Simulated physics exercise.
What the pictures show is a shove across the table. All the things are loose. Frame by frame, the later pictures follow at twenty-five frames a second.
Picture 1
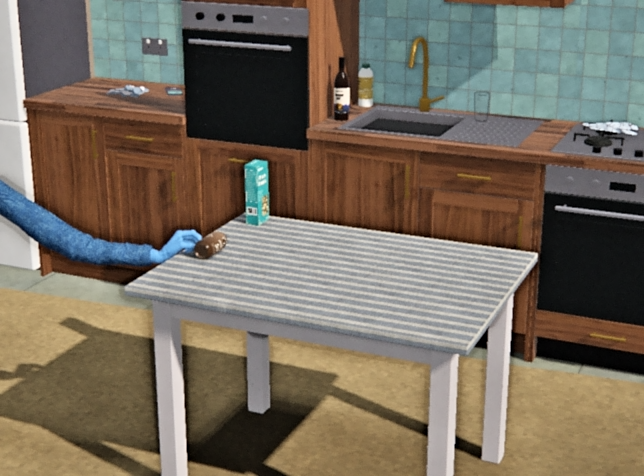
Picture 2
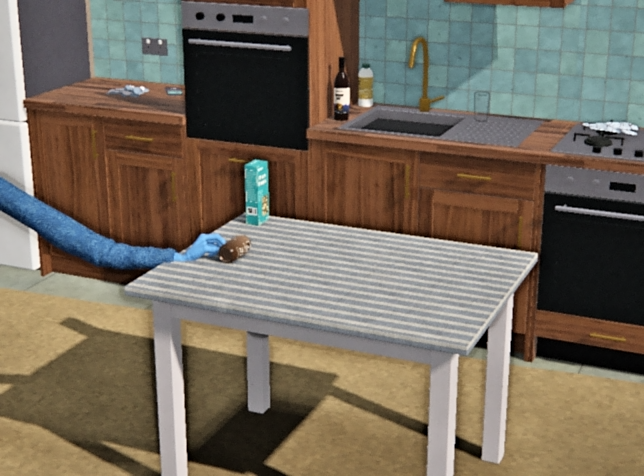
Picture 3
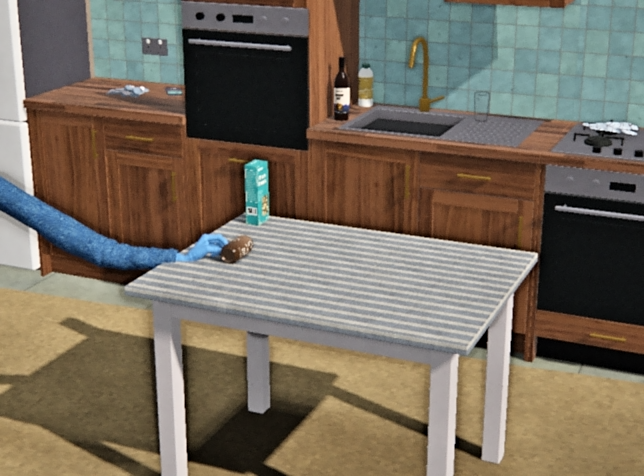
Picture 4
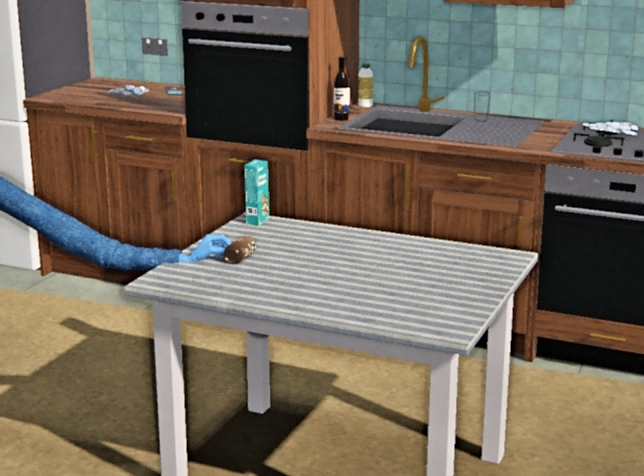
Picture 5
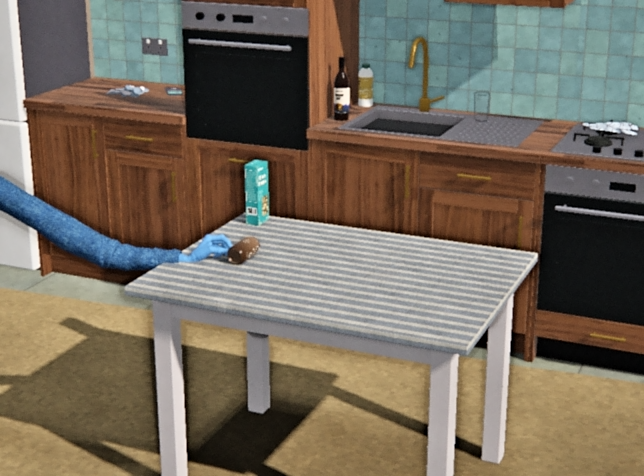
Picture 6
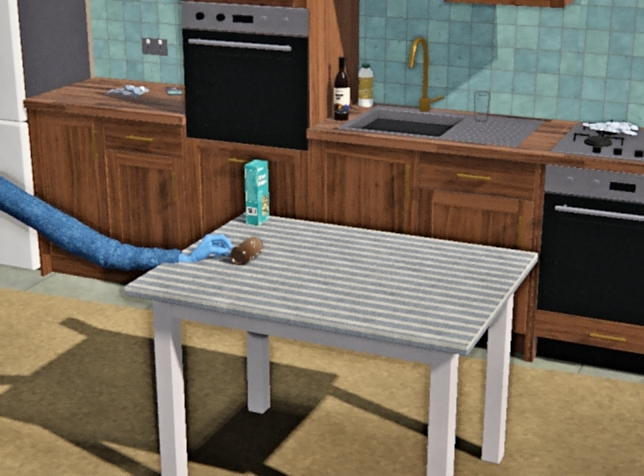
In a kitchen with wooden cabinets, a blue-sleeved arm with a blue hand reaches in from the left and pushes a small brown object a short way rightward across a striped table, near an upright teal carton.
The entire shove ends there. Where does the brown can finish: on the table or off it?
On the table.
Then, 0.10 s on from there, brown can shifted about its own width near (254, 252).
Then, 0.20 s on from there, brown can shifted about its own width near (259, 253).
Then, 0.40 s on from there, brown can shifted about its own width near (267, 254).
In the end, moved from the start, brown can. At the end, from the last picture's camera, brown can near (268, 254).
